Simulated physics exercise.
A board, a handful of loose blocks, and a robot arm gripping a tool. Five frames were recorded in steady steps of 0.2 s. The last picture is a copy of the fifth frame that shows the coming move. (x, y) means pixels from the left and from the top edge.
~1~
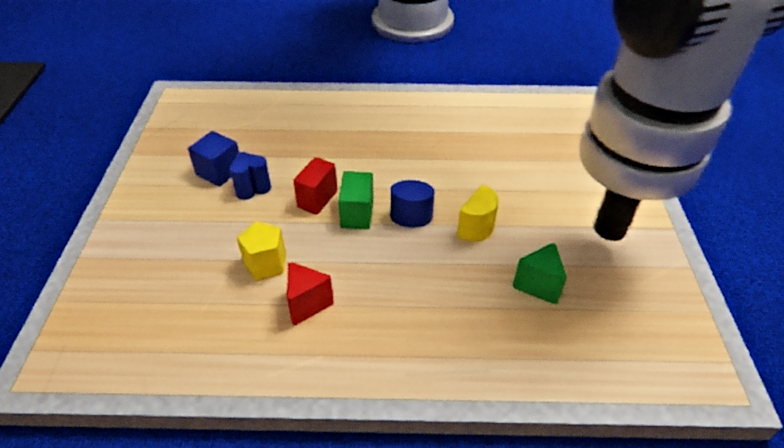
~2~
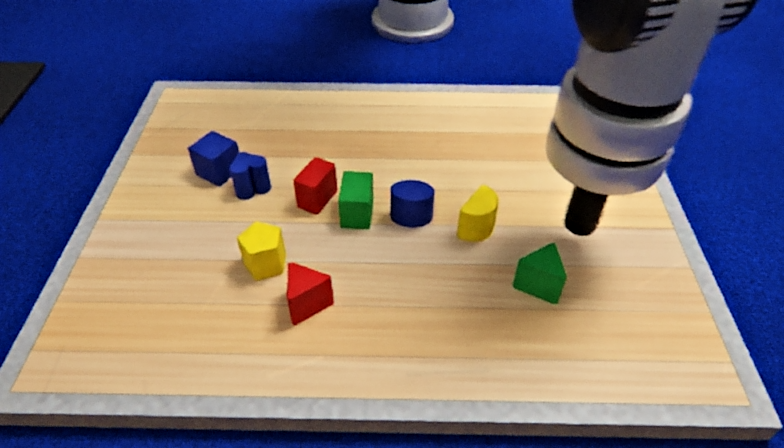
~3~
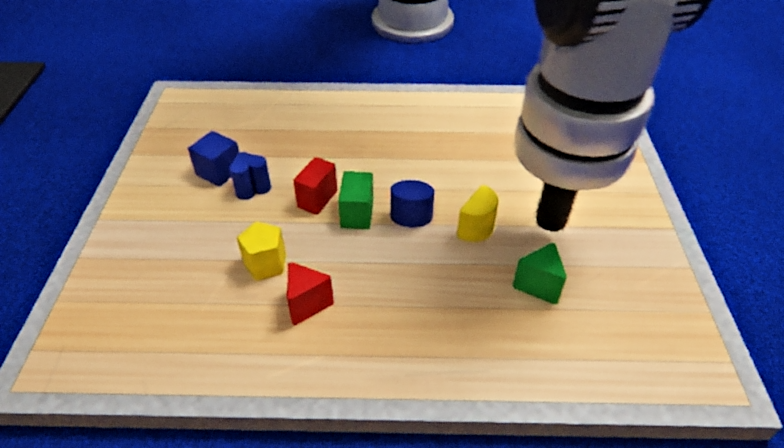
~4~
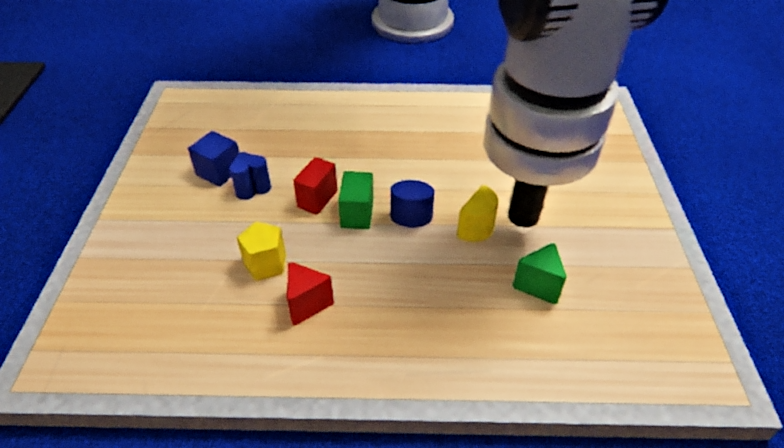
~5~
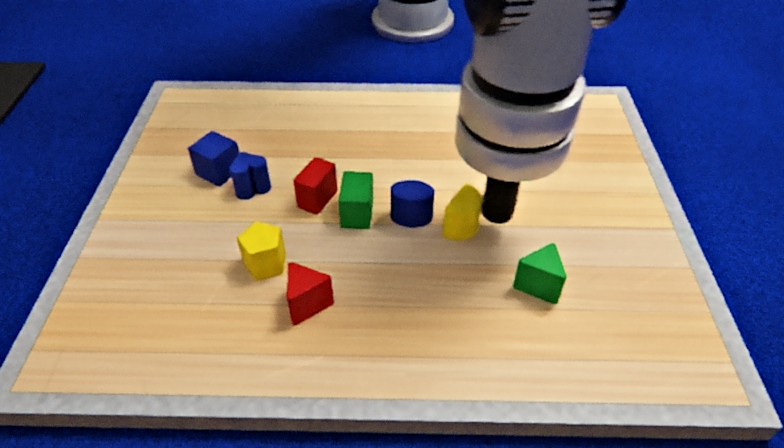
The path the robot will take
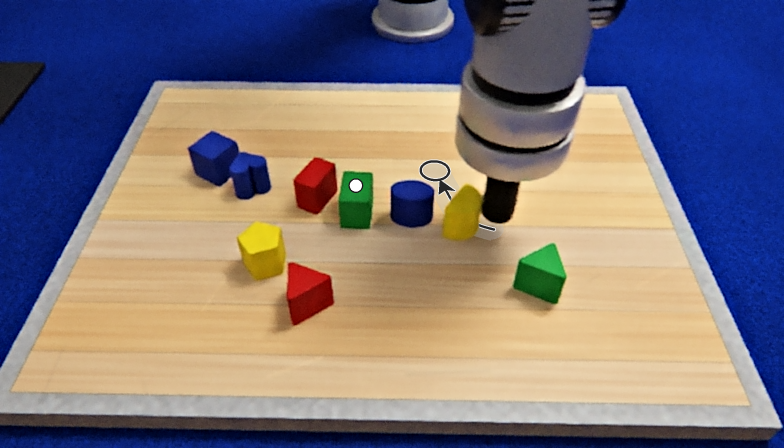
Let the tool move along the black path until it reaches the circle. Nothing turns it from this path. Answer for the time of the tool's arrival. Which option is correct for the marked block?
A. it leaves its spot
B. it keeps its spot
That would be B.
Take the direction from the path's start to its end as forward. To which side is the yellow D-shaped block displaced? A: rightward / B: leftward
Answer: B.
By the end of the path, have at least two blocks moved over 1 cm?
It seems so.
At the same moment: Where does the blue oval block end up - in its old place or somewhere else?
The block in question is displaced by the end.
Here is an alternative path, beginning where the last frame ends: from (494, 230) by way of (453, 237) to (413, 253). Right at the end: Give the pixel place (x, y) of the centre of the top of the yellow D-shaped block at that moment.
If I read the scene right, the answer is (389, 206).
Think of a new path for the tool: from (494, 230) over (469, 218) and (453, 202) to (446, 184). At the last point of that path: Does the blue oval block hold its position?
No, I don't think so.
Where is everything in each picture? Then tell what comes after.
The first frame shows tip of the tool at (609, 230), middles of tops, green oblong at (356, 186), blue oval block at (412, 189), yellow D-shaped block at (482, 201).
The second frame shows tool at (579, 226), nothing pushed.
The third frame shows tool at (551, 221), nothing pushed.
The fourth frame shows tool at (523, 217), nothing pushed.
The fifth frame shows tool at (497, 214), green oblong at (356, 186), blue oval block at (412, 189), yellow D-shaped block at (466, 199).
The line goes from (494, 230) through (462, 215) and (447, 192) to (435, 171); the dot is on the green oblong.
On the path given first. One third of the way, tool at (464, 199); blue oval block at (398, 188); yellow D-shaped block at (434, 192), turned 40° anticlockwise.
Two thirds of the way, tool at (448, 176); blue oval block at (394, 188); yellow D-shaped block at (431, 189), turned 55° anticlockwise.
At the end, tool at (436, 155); green oblong unmoved; blue oval block at (394, 188); yellow D-shaped block at (431, 189), turned 55° anticlockwise.
